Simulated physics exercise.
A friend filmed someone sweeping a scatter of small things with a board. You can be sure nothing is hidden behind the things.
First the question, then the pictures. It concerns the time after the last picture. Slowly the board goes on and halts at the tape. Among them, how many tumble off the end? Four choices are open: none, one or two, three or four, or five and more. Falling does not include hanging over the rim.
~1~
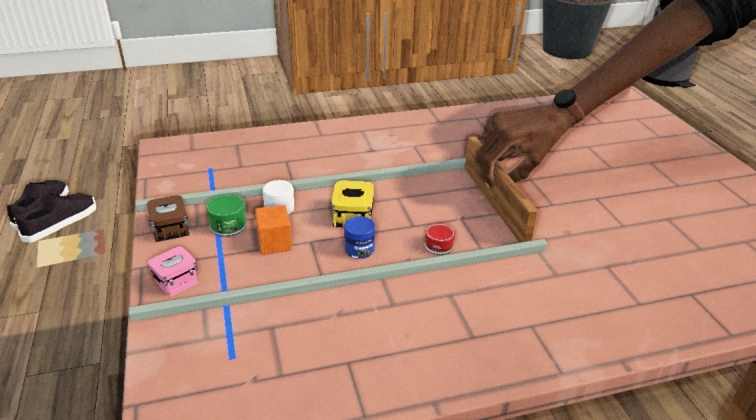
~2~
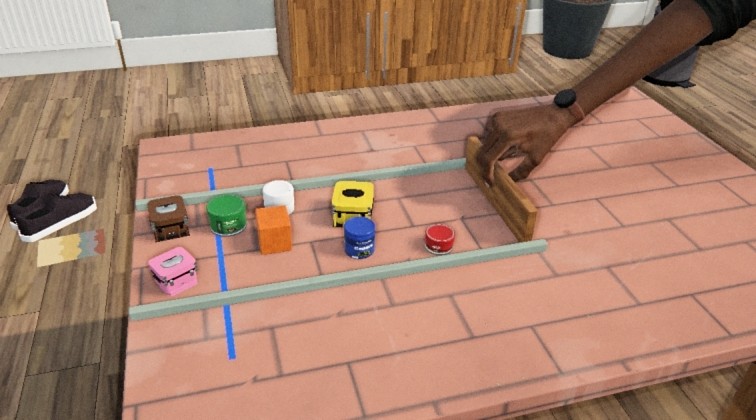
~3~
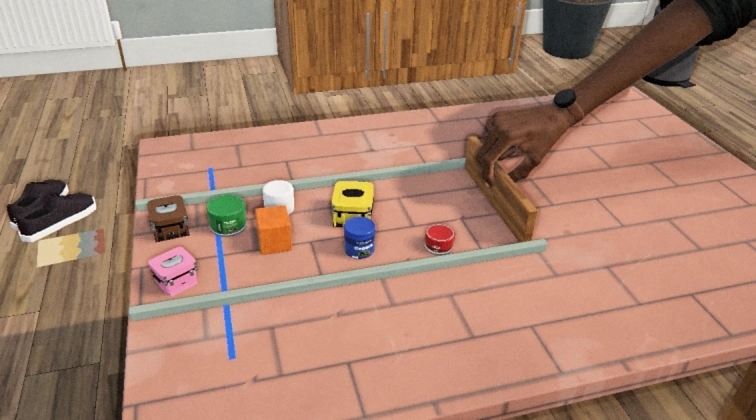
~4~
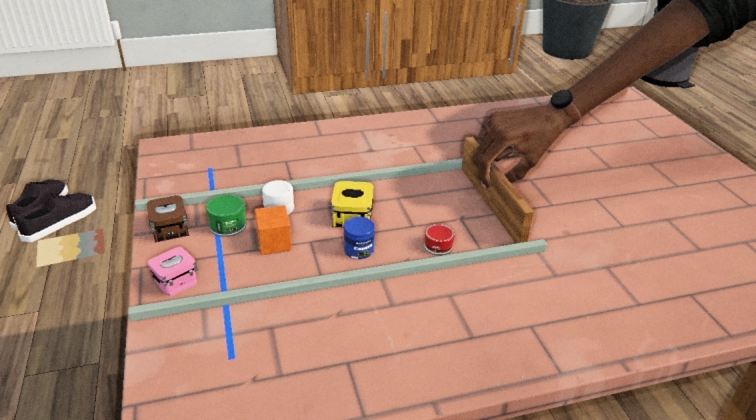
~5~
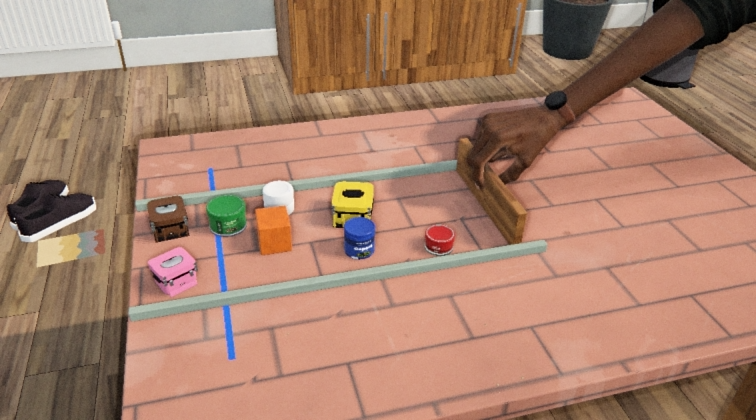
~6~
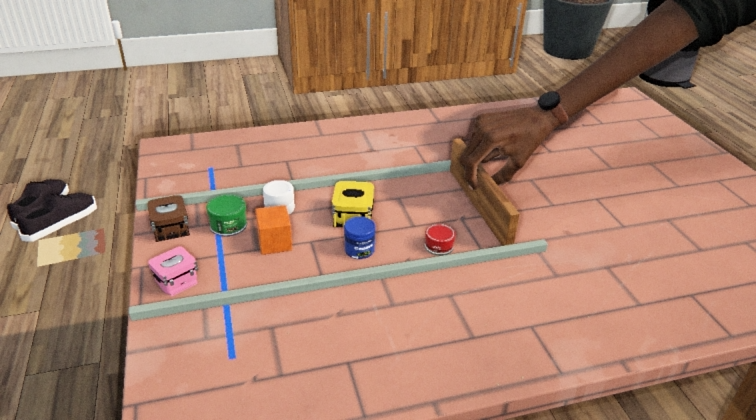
Looks like just one, maybe two go over the edge.
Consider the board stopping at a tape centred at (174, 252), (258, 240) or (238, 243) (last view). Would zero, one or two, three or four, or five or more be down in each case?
3 or 4; not one; none.
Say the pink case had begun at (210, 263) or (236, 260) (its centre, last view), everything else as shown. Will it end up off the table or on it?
Taking the two spots in turn, it stays put and then stays put.
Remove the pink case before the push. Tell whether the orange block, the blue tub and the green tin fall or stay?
Result: Orange block stays, blue tub stays, green tin stays.
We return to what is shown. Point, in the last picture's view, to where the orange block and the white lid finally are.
The orange block ends at (165, 254) and the white lid at (200, 207).
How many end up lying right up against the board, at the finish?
Number: 4.
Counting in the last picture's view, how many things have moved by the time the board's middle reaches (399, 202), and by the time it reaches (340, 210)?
I get 1 at the one place and 3 at the other.
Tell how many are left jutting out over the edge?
0 overhanging.
Early on, none off yet; brown case at rest near (169, 218); pink case at rest near (174, 272); green tin at rest near (227, 215).
A while later, none off yet; brown case moving near (159, 219); pink case at rest near (174, 272); green tin travelled about its own width near (195, 220).
Finally, the number that fall off is one or two; lost, brown case.
